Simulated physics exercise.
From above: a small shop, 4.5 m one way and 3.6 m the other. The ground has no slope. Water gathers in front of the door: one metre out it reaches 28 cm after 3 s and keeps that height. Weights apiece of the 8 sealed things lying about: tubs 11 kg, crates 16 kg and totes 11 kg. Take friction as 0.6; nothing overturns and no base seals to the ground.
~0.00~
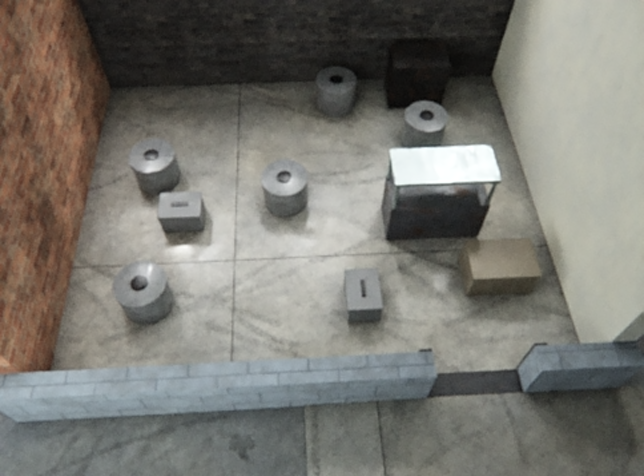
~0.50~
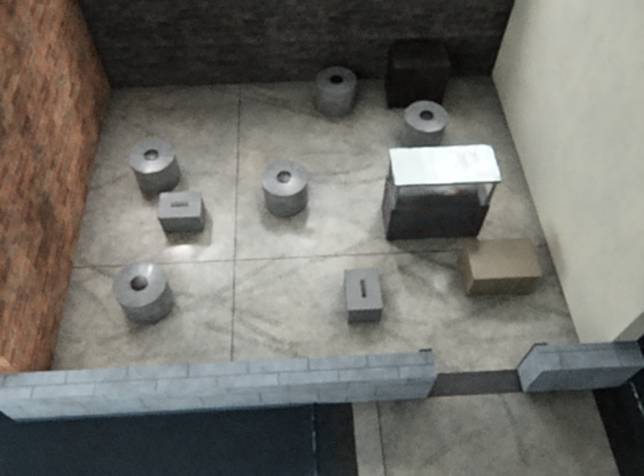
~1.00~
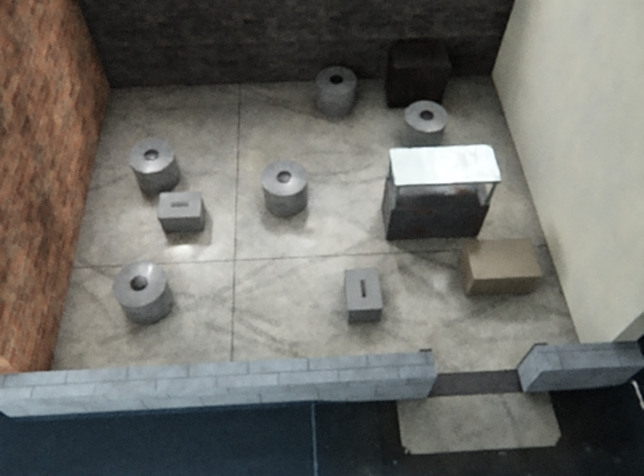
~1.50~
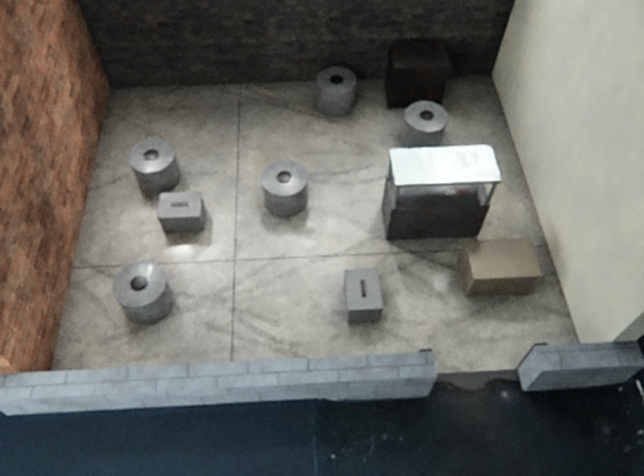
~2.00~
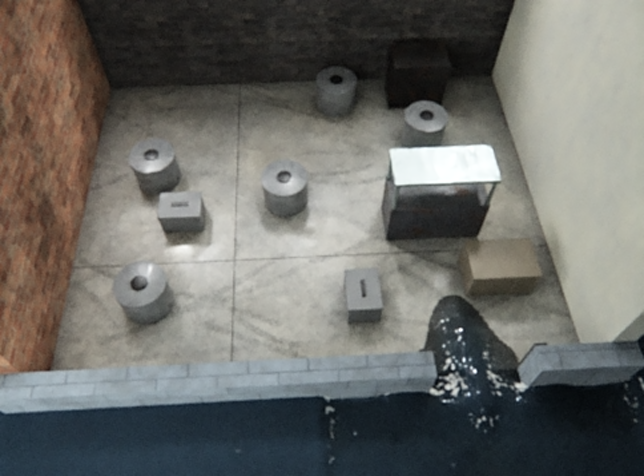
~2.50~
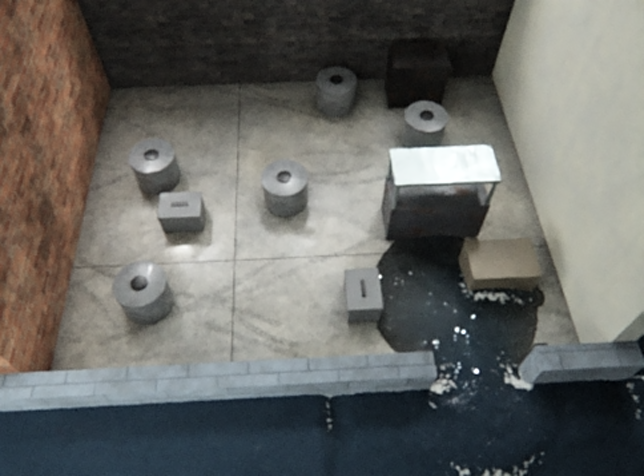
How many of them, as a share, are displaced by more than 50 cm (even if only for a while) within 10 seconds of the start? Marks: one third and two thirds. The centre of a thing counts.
It is between one and two thirds.
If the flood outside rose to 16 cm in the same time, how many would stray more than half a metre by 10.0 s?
In that case 1 of them.
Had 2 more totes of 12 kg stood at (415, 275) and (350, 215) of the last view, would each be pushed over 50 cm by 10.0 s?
In turn: More, under.
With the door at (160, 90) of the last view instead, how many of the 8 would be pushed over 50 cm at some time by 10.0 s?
Then 5.
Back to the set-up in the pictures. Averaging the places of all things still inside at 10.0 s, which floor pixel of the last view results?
At about (261, 187).
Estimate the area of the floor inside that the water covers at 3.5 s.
Some 3.5 m2.
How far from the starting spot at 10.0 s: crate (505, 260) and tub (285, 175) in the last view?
In turn: 250 cm, 120 cm.
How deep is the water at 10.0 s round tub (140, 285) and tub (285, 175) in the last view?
About 7 and 9 cm.
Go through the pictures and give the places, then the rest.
In the first picture, a tub at (284, 177) rests on the ground; a tub at (151, 155), on the bottom; 0.0 m2 under water; 0 of 8 have shifted.
In the second picture, a tub at (284, 177), on the bottom; a tub at (151, 155), on the bottom; water covers 0.0 m2; 0 of 8 have shifted.
In the third picture, a tub at (284, 177), on the bottom; a tub at (151, 155), on the bottom; water covers 0.0 m2; 0 of 8 have shifted.
In the fourth picture, a tub at (284, 177), on the bottom; a tub at (151, 155) rests on the ground; water covers 0.0 m2; 0 of 8 have shifted.
In the fifth picture, a tub at (284, 177), on the bottom; a tub at (151, 155), on the bottom; water covers 0.4 m2; 0 of 8 have shifted.
In the sixth picture, a tub at (284, 177), on the bottom; a tub at (151, 155), on the bottom; water covers 1.4 m2; 0 of 8 have shifted.
After 3.5 s 0 of 8 are over 50 cm from their spots; 0 afloat.
After 4.5 s 1 of 8 are over 50 cm from their spots; 0 afloat.
After 7.0 s 1 of 8 are over 50 cm from their spots; 1 afloat.
After 10.0 s 4 of 8 are over 50 cm from their spots, and 4 have been at some point; 5 afloat.
